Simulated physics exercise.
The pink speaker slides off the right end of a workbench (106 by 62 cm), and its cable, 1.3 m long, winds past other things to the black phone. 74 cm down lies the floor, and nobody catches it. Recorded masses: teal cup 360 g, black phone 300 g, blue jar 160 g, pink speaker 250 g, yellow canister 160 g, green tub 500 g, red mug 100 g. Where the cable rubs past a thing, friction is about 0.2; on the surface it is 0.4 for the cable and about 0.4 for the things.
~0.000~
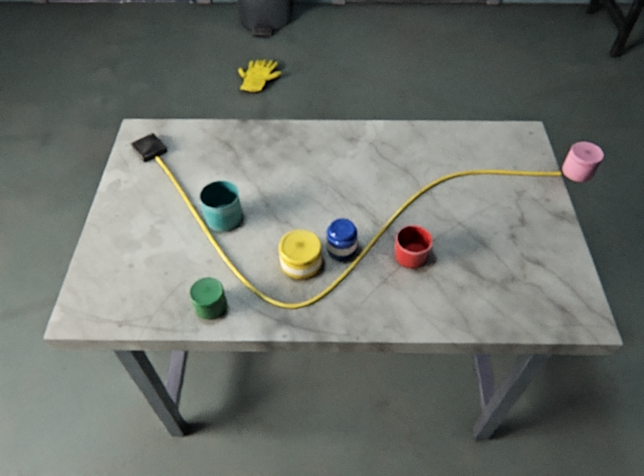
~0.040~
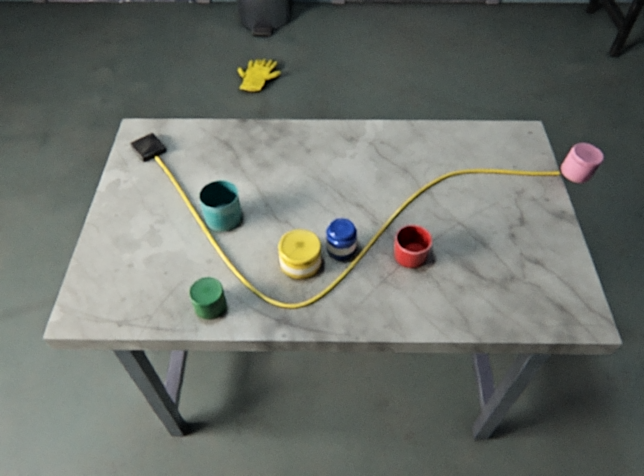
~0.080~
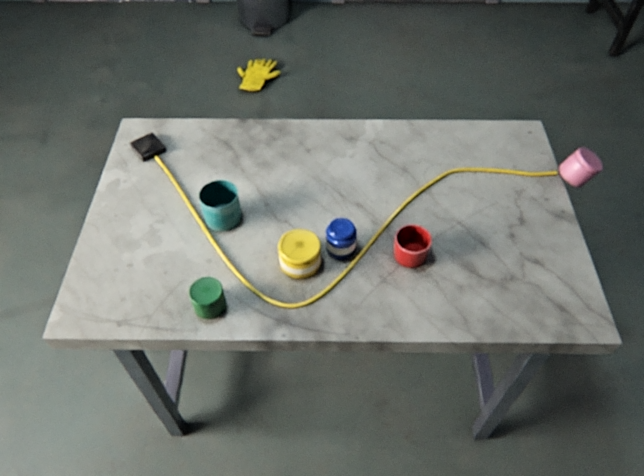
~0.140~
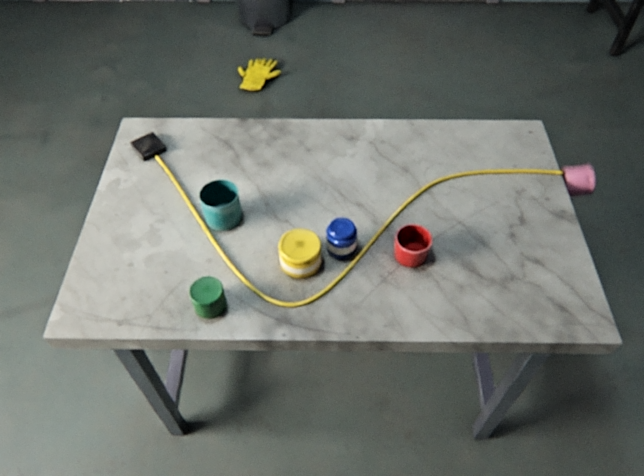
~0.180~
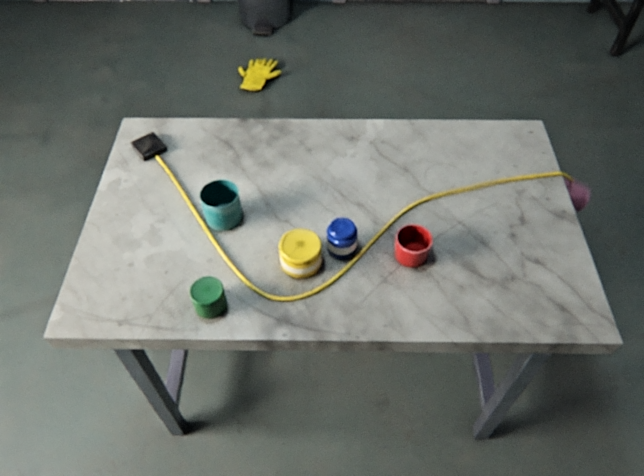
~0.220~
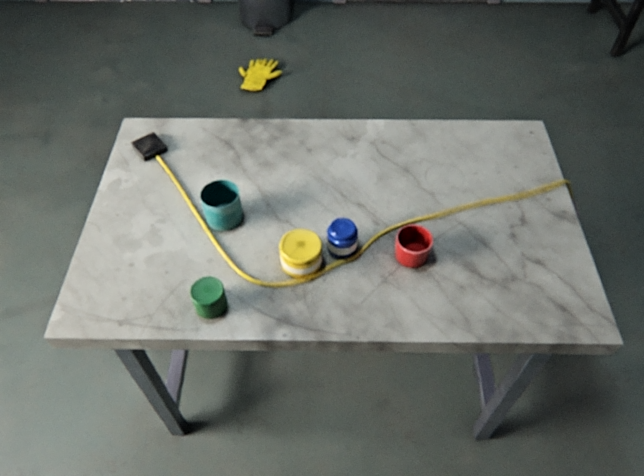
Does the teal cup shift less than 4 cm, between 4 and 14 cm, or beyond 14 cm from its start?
Distance covered: Short.
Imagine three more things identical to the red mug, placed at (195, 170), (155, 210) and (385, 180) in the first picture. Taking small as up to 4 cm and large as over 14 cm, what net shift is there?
The first would move just a bit, the second just a bit, the third just a bit.
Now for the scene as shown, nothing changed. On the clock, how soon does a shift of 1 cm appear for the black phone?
Estimate for the black phone: Near 0.32 seconds.
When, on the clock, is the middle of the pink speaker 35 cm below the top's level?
That is: Never.
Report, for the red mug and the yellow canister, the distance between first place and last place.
Net shift - red mug 0 cm, yellow canister 10 cm.
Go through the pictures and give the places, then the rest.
In the first picture, shows, teal cup (219, 194); cable runs through (504, 172) (410, 202) (341, 279) (237, 273) (183, 194).
In the second picture, shows, pink speaker (587, 153); cable runs through (503, 172) (340, 278) (183, 194).
In the third picture, shows, pink speaker (581, 168); cable runs through (501, 171) (340, 278) (182, 194).
In the fourth picture, shows, pink speaker (576, 181); cable runs through (506, 171) (341, 277) (183, 193).
In the fifth picture, shows, pink speaker (569, 195); cable runs through (526, 177) (344, 270) (183, 193).
In the sixth picture, shows, teal cup (219, 193); cable runs through (557, 184) (453, 210) (239, 271) (184, 193).
At 0.5 s, the cable's tail end at (160, 162); pink speaker over the edge, yellow canister 11 cm off its start, black phone 2 cm off its start.
At 0.7 s, the cable's tail end at (161, 162); pink speaker over the edge, yellow canister 12 cm off its start, black phone 2 cm off its start.
At 1.0 s, the cable's tail end at (162, 164); yellow canister 12 cm off its start at (313, 201), pink speaker over the edge, black phone 3 cm off its start at (154, 151).
At 1.2 s, the cable's tail end at (162, 164); yellow canister 12 cm off its start, pink speaker over the edge, black phone 3 cm off its start.
At 2.4 s, the cable's tail end at (162, 164); teal cup 0 cm off its start at (220, 193), yellow canister 12 cm off its start at (313, 201), pink speaker over the edge, black phone 3 cm off its start at (154, 151).
